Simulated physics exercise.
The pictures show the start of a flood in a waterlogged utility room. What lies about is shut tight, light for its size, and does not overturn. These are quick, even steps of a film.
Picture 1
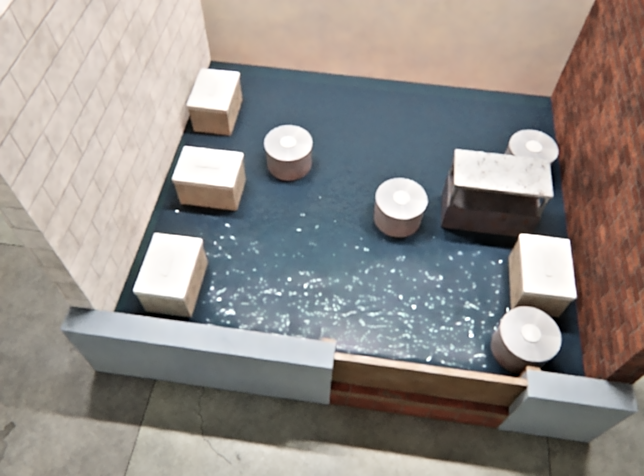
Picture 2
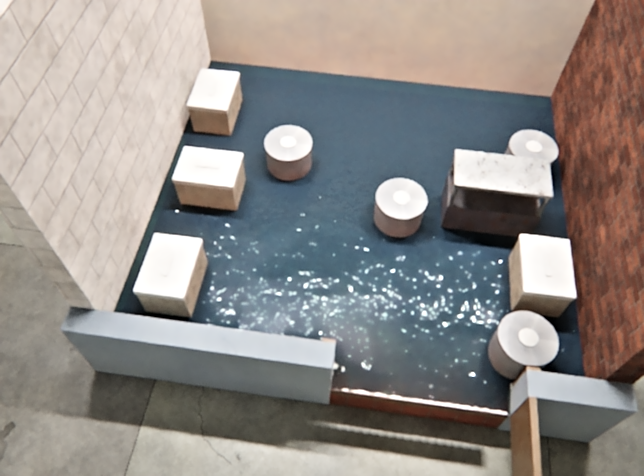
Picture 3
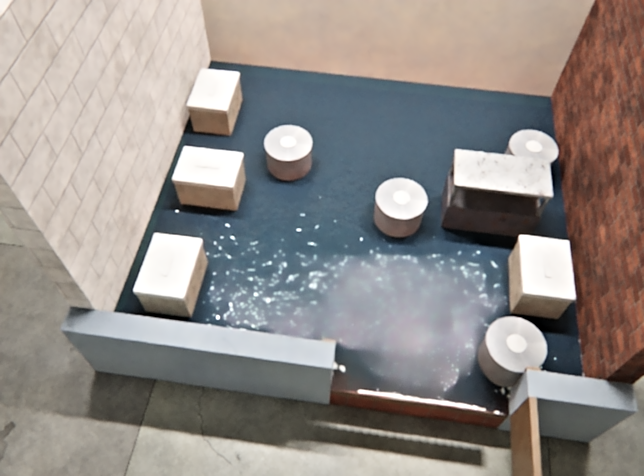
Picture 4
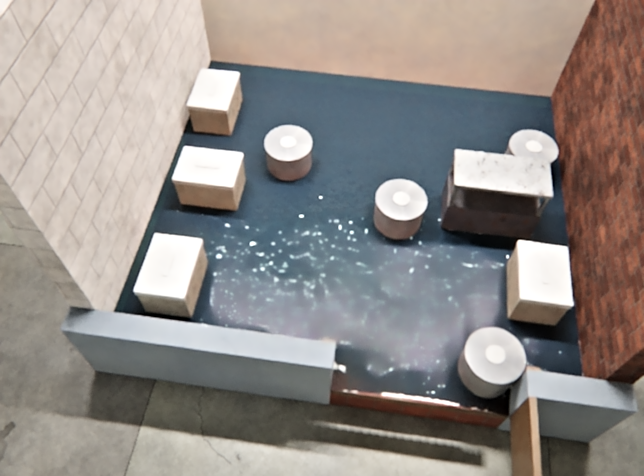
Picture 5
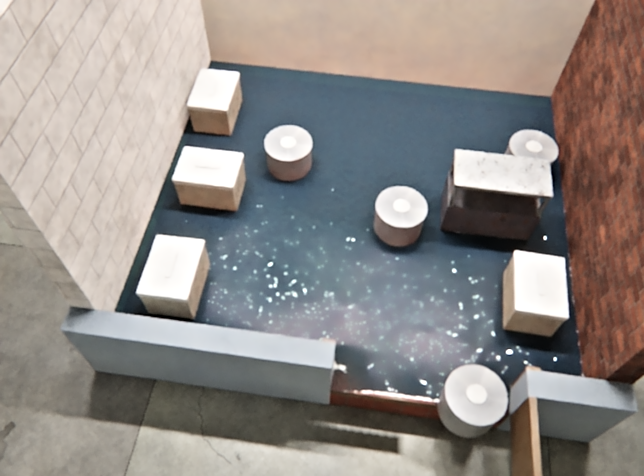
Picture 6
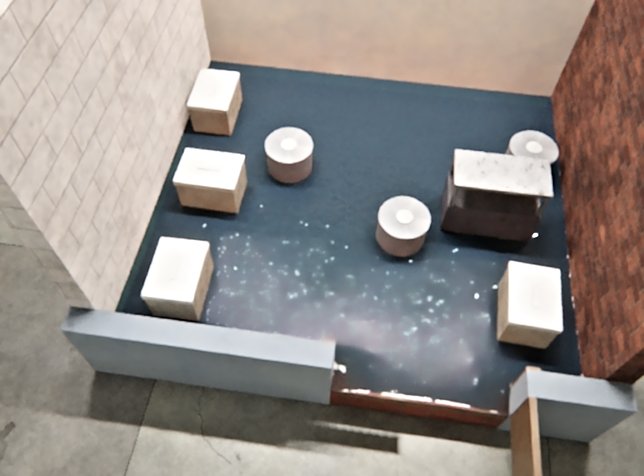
In this clip, pale blocks and drums sit in a flooded walled room as a front gate swings open; the drum nearest the opening drifts left and out through it, while a few other pieces shift slightly.
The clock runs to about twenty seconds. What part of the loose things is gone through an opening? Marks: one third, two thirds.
That comes to at least two thirds.
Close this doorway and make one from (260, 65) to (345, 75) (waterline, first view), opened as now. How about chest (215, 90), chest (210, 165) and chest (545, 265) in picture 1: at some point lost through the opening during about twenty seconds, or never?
One after the other: Through, washed out, still in.
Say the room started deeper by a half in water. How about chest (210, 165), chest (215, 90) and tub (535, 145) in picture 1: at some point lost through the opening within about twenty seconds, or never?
As listed: Yes, inside, no.
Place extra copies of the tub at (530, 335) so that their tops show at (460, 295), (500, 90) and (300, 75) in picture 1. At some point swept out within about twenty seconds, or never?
One after the other: Gone, no, stays.
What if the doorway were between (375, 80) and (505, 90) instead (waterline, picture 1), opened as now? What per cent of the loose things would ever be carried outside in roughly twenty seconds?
Roughly 60 per cent.
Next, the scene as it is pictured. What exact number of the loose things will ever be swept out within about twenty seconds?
I count 6.
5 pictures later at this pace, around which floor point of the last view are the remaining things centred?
Around (343, 245).
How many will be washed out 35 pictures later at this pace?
6 of them.
A moment on, 1 of 8 are out; 7 afloat.
Next, 3 of 8 are out; 5 afloat.
Later, 6 of 8 are out; 2 afloat.
In the end, 6 of 8 are out; 2 afloat.
